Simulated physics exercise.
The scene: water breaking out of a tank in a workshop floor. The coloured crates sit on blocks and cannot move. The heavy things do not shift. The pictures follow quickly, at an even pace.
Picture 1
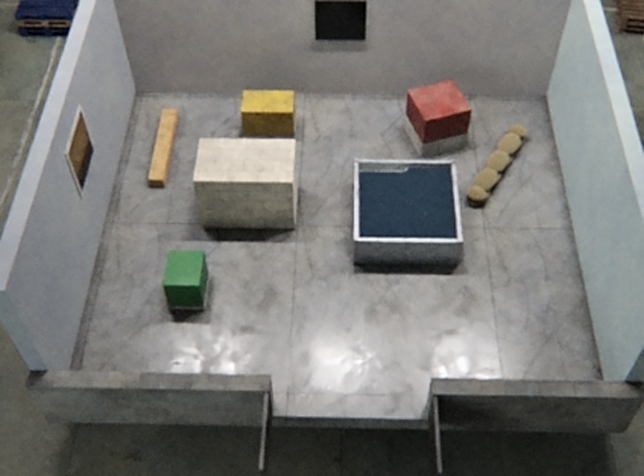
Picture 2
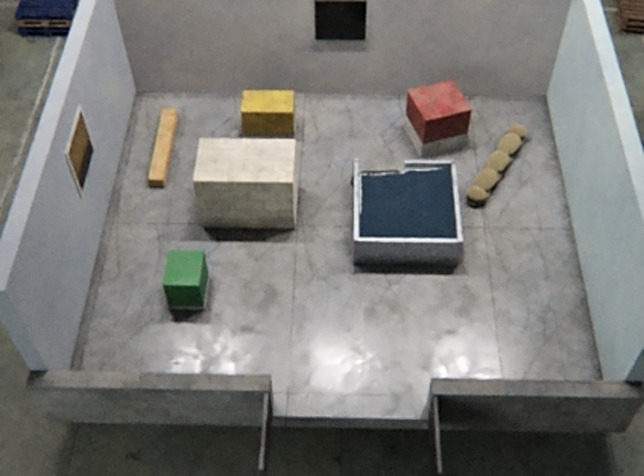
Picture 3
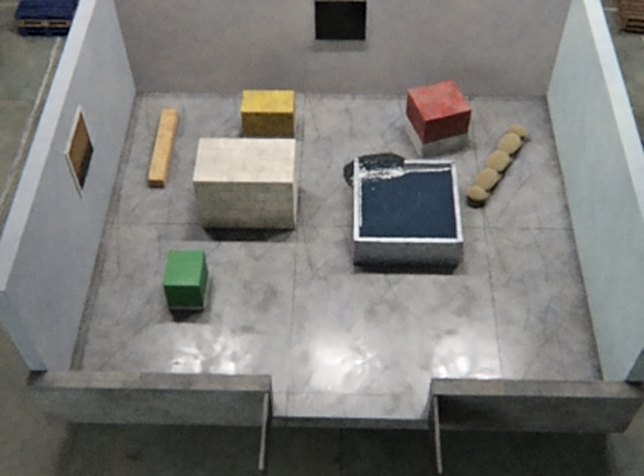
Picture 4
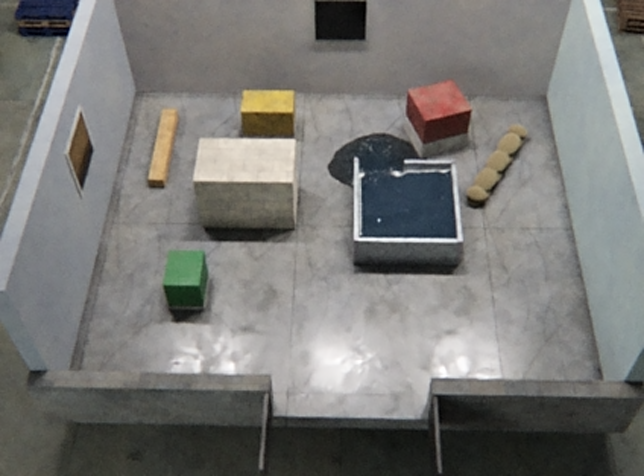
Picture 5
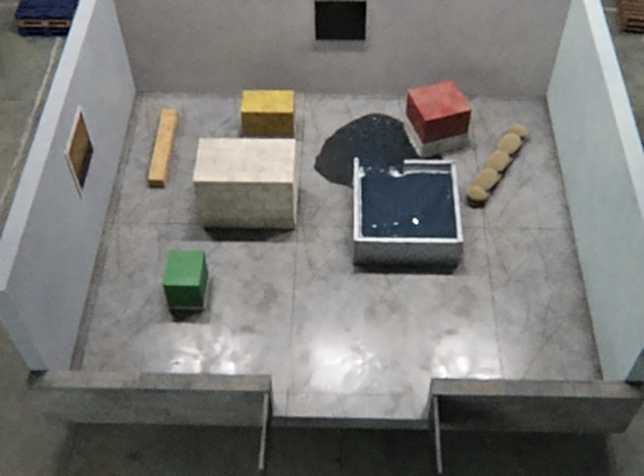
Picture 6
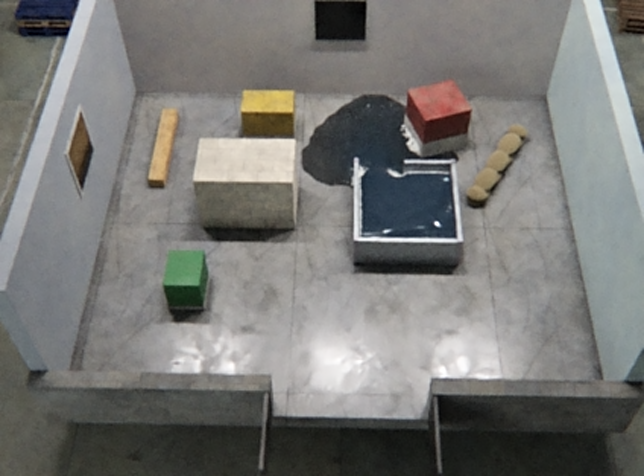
Dark water pouring from the far side of a square tank, spreading across a grey workshop floor to a red block.
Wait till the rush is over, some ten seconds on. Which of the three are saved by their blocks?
One by one: The red crate stays dry; the yellow crate gets wet; the green crate stays dry.
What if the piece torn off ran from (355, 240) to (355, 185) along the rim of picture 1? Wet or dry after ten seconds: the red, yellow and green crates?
Red crate remains dry; yellow crate stays dry; green crate is wetted.
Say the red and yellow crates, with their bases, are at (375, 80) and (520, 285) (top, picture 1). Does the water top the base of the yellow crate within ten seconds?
One by one: Yellow stays dry.
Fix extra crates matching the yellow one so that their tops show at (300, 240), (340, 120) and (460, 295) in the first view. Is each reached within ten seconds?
One after the other: Escapes it, ends up wet, escapes it.
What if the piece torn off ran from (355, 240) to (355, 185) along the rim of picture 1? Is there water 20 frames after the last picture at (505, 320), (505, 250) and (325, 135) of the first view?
As listed: No water, no water, awash.
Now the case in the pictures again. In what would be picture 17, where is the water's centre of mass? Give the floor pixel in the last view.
Close to (380, 176).
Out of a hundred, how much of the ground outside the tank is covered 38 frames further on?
Near 45 in a hundred.
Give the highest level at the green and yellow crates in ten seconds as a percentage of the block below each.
Roughly 60 per cent, then 130 per cent.
A moment on, water covers 10 % of the floor; the red crate water round its plinth, the yellow crate water round its plinth, the green crate not reached.
Next, water covers 20 % of the floor; the red crate water round its plinth, the yellow crate water round its plinth, the green crate not reached.
Then, water covers 25 % of the floor; the red crate water round its plinth, the yellow crate water round its plinth, the green crate not reached.
Later, water covers 45 % of the floor; the red crate water round its plinth, the yellow crate water round its plinth, the green crate water round its plinth.
In the end, water covers 70 % of the floor; the red crate stayed above the water, the yellow crate was topped, the green crate stayed above the water.
